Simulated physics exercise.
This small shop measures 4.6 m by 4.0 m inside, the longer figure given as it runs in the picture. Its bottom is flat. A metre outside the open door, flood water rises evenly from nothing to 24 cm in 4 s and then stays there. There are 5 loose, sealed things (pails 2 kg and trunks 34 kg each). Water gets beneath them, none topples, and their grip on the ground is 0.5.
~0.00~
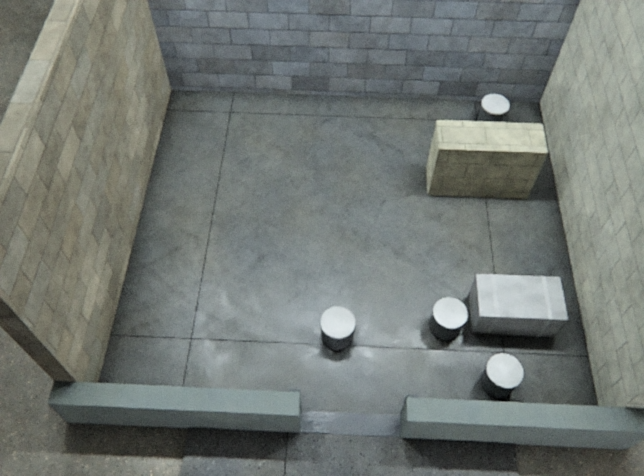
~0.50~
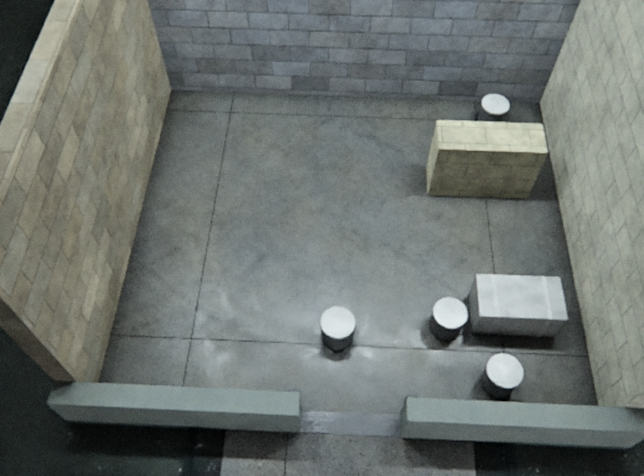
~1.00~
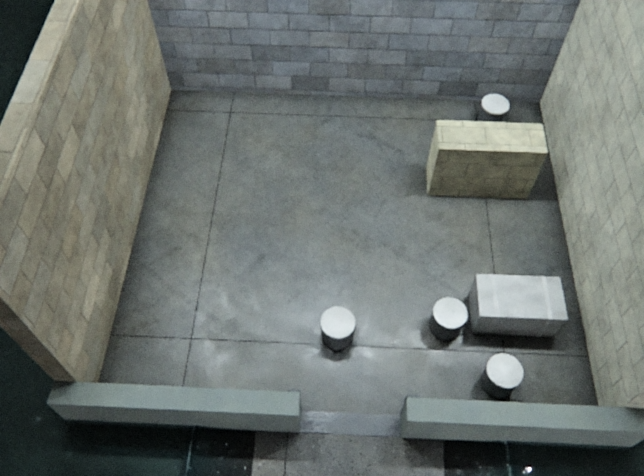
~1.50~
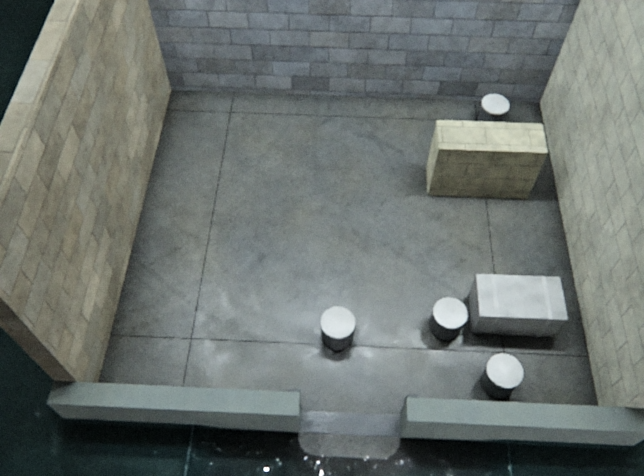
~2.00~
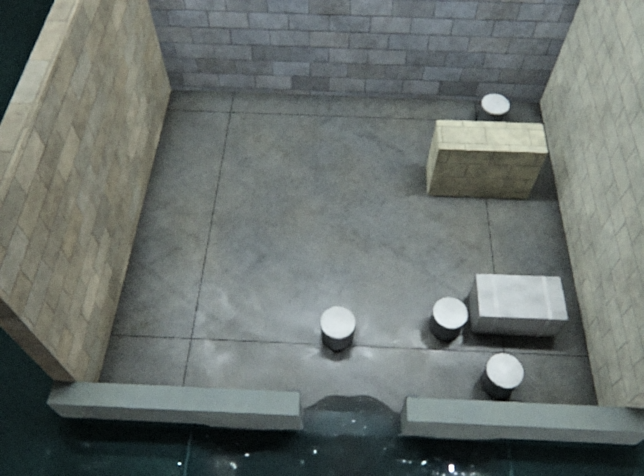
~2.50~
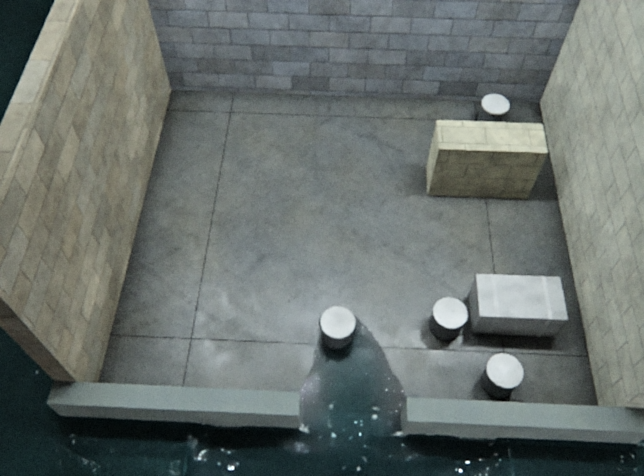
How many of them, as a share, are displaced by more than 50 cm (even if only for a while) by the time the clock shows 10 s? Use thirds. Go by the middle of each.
Share: From one to two thirds.
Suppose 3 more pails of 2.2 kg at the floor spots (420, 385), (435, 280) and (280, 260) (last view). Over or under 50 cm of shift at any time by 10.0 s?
In turn: Less, over, past it.
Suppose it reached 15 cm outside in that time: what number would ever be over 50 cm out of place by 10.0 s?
In that case 2 of them.
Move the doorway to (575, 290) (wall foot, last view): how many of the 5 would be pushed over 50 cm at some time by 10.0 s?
Then 4.
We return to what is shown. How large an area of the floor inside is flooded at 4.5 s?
Some 8.5 m2.
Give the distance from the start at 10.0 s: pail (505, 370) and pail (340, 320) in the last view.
In that order: 40 cm, 300 cm.
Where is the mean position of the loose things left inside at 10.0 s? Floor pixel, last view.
At about (429, 243).
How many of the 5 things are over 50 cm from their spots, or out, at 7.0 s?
2 of them.
After 3.5 s 1 of 5 are over 50 cm from their spots; 0 afloat.
After 4.5 s 1 of 5 are over 50 cm from their spots; 1 afloat.
After 7.0 s 2 of 5 are over 50 cm from their spots; 2 afloat.
After 10.0 s 3 of 5 are over 50 cm from their spots, and 3 have been at some point; 4 afloat.
